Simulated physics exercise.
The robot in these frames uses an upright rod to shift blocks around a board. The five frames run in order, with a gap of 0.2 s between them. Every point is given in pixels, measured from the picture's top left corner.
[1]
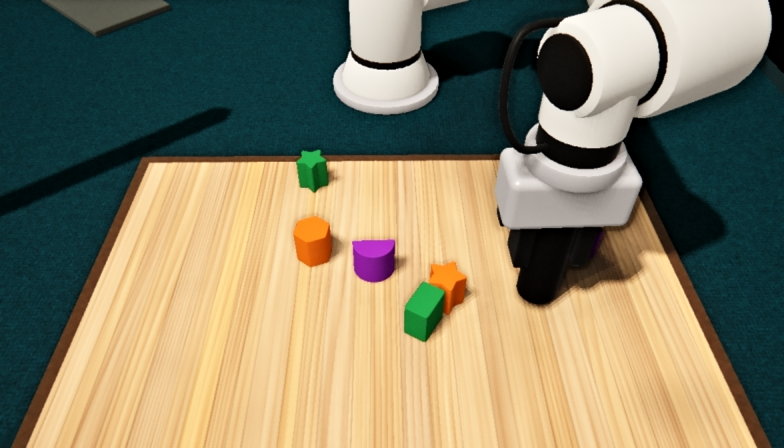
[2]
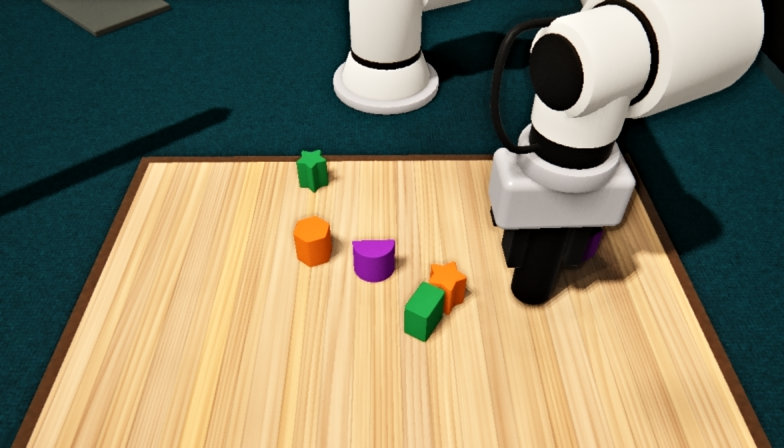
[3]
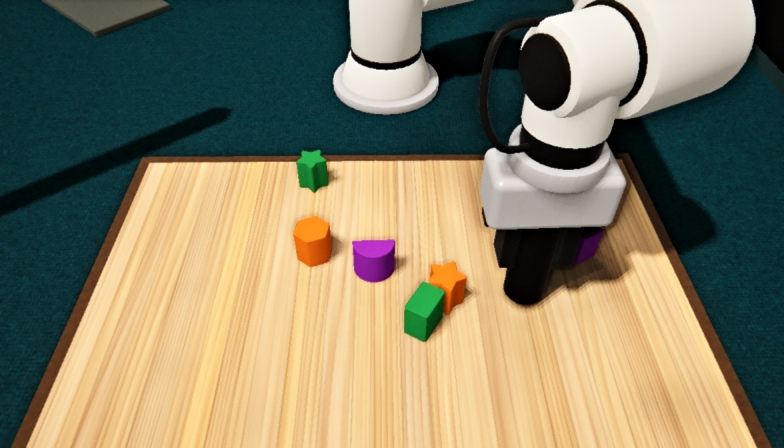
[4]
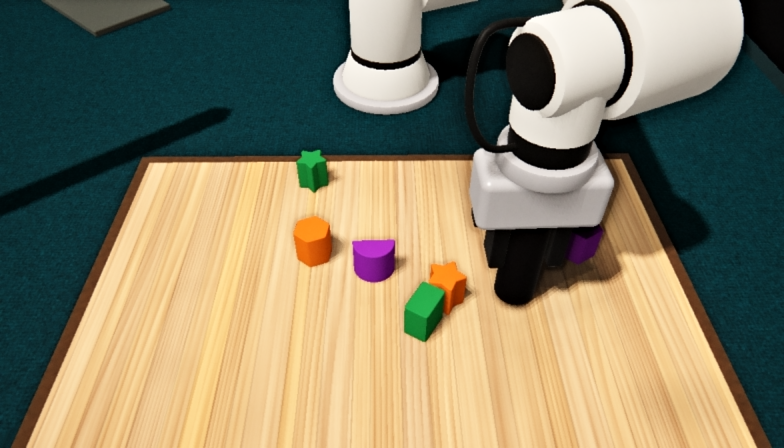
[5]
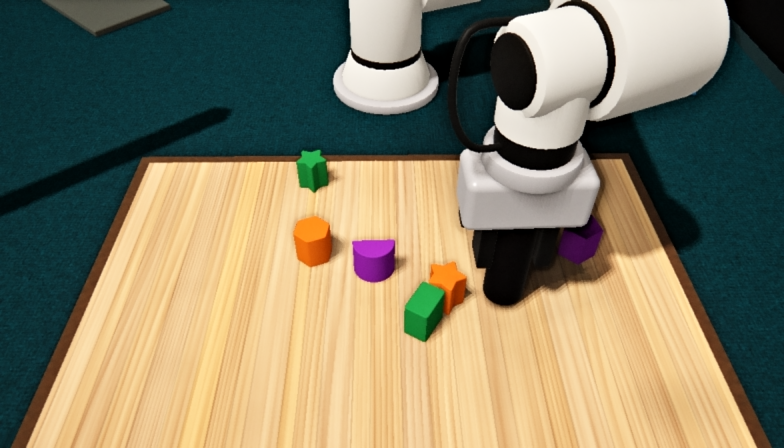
The clip opens on a wooden board holding green, orange and purple blocks, with a white robot arm holding a dark upright rod near the right side. The arm slides the rod a short way left toward the touching orange star and green rectangular block, uncovering a purple block behind it, while the blocks stay still.
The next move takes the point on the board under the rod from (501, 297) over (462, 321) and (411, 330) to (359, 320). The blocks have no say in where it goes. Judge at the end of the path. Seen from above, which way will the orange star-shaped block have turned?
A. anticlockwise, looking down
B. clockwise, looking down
Option B.
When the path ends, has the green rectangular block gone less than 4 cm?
I believe not.
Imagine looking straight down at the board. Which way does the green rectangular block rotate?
Looking from above, the answer is counterclockwise.
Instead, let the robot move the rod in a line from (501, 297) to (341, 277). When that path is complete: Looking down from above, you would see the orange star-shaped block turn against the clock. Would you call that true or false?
My answer: True.
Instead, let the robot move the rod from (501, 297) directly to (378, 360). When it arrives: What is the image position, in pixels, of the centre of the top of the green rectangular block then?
Located at (383, 299).
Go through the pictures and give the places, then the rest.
Lower end of the rod at (536, 289), tops of blocks, purple D-shaped block at (374, 247), green rectangular block at (425, 299), orange star-shaped block at (447, 274), in the first frame.
Rod at (530, 289), blocks as before, in the second frame.
Rod at (523, 290), blocks as before, in the third frame.
Rod at (514, 290), blocks as before, in the fourth frame.
Rod at (502, 290), purple D-shaped block at (374, 247), green rectangular block at (425, 299), orange star-shaped block at (447, 274), in the fifth frame.
On the path given first. One third of the way, rod at (463, 315); orange star-shaped block at (443, 273).
Two thirds of the way, rod at (410, 324); green rectangular block at (377, 298); orange star-shaped block at (439, 272), turned 30° clockwise.
At the end, rod at (358, 314); purple D-shaped block not moved; green rectangular block at (323, 292), turned 25° anticlockwise; orange star-shaped block at (439, 272), turned 30° clockwise.
